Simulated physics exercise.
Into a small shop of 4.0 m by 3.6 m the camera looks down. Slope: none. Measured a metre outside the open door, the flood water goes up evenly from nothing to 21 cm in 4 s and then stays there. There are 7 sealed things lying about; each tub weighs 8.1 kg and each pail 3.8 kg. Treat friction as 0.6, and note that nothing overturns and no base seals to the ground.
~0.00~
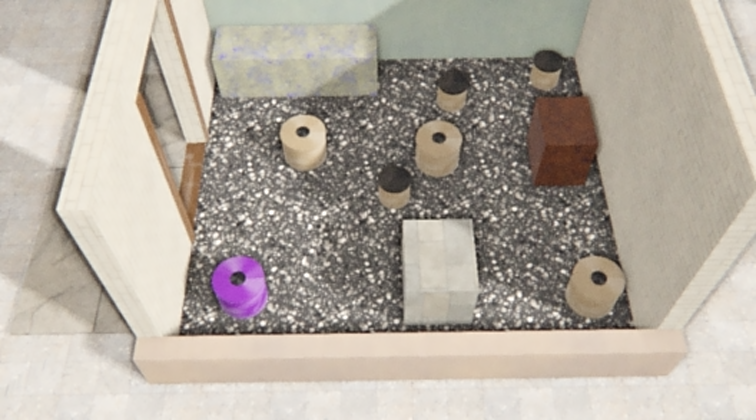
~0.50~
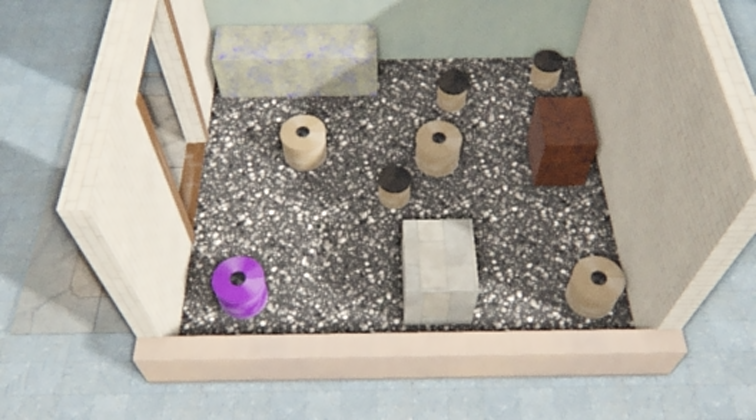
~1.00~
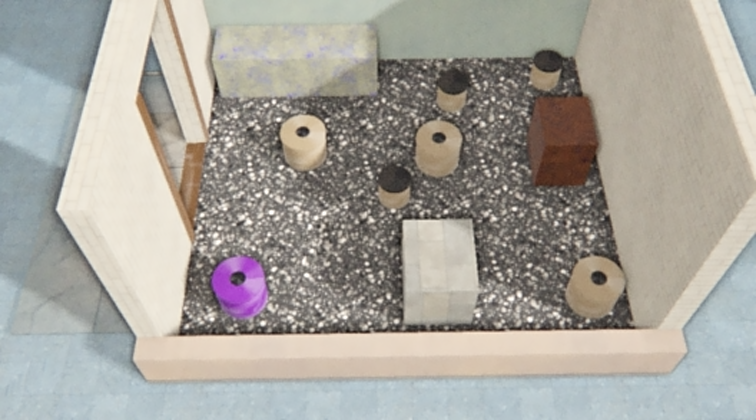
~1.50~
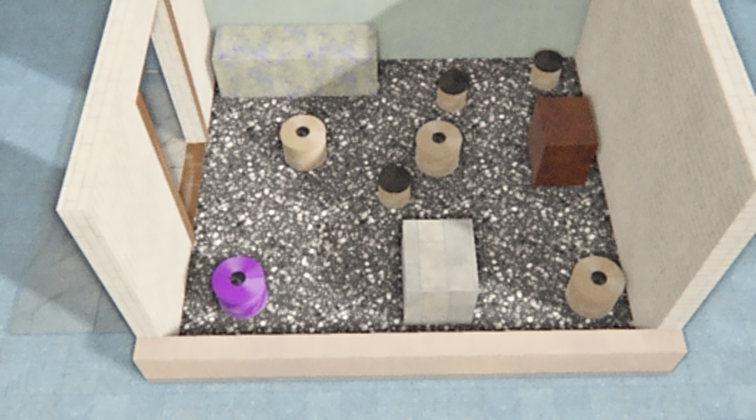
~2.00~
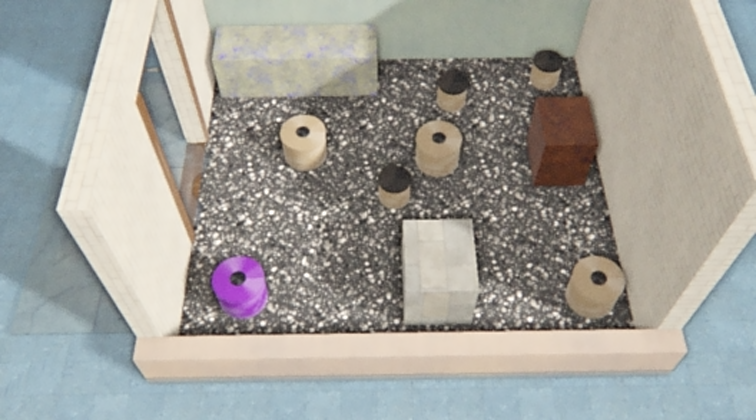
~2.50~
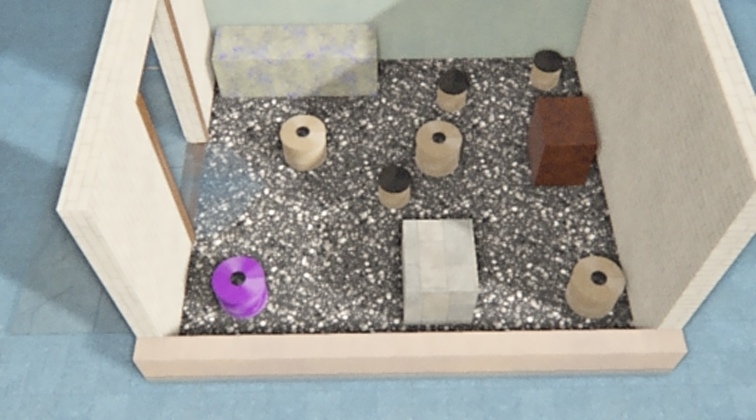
A small shop with pale walls, a speckled dark floor and an open doorway on the left is seen from above. A patterned pale block lies along the back wall, a reddish-brown box stands at right, a pale tiled block at front centre, a purple tub at front left, and beige tubs and black-topped ones between. Bluish water spreads over the ground outside, then creeps in through the doorway, while the objects and camera stay still.
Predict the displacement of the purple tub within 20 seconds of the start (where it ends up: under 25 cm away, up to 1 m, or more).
It'll show a moderate shift.
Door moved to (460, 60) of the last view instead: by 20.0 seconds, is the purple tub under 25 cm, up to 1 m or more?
Well, the purple tub ends up distant in that setup.
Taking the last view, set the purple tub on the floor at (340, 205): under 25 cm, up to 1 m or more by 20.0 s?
In that run it wanders far off.
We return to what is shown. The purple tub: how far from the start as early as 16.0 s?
It is about 50 cm out of place by then.
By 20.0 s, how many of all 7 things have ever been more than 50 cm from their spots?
Tally: 7.
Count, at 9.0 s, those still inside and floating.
Then: 6.
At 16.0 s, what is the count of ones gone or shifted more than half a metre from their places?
6 of them.
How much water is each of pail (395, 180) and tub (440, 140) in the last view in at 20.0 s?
Around 16 cm and 19 cm.
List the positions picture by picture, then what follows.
The purple tub at (238, 279), on the bottom; water covers 0.0 m2; 0 of 7 have shifted, in the first picture.
The purple tub at (238, 279) rests on the ground; 0.0 m2 under water; 0 of 7 have shifted, in the second picture.
The purple tub at (238, 279) rests on the ground; water covers 0.0 m2; 0 of 7 have shifted, in the third picture.
The purple tub at (238, 279), on the bottom; 0.0 m2 under water; 0 of 7 have shifted, in the fourth picture.
The purple tub at (238, 279) rests on the ground; water covers 0.0 m2; 0 of 7 have shifted, in the fifth picture.
The purple tub at (238, 279) rests on the ground; water covers 0.5 m2; 0 of 7 have shifted, in the sixth picture.
After 4.0 s the purple tub is near (238, 279), 0.0 m from its start, aground; 0 afloat.
After 9.0 s the purple tub is near (238, 279), 0.0 m from its start, aground; 6 afloat.
After 16.0 s the purple tub is near (285, 246), 0.5 m from its start, afloat; 7 afloat.
After 20.0 s the purple tub is near (312, 246), 0.7 m from its start, afloat; 7 afloat.
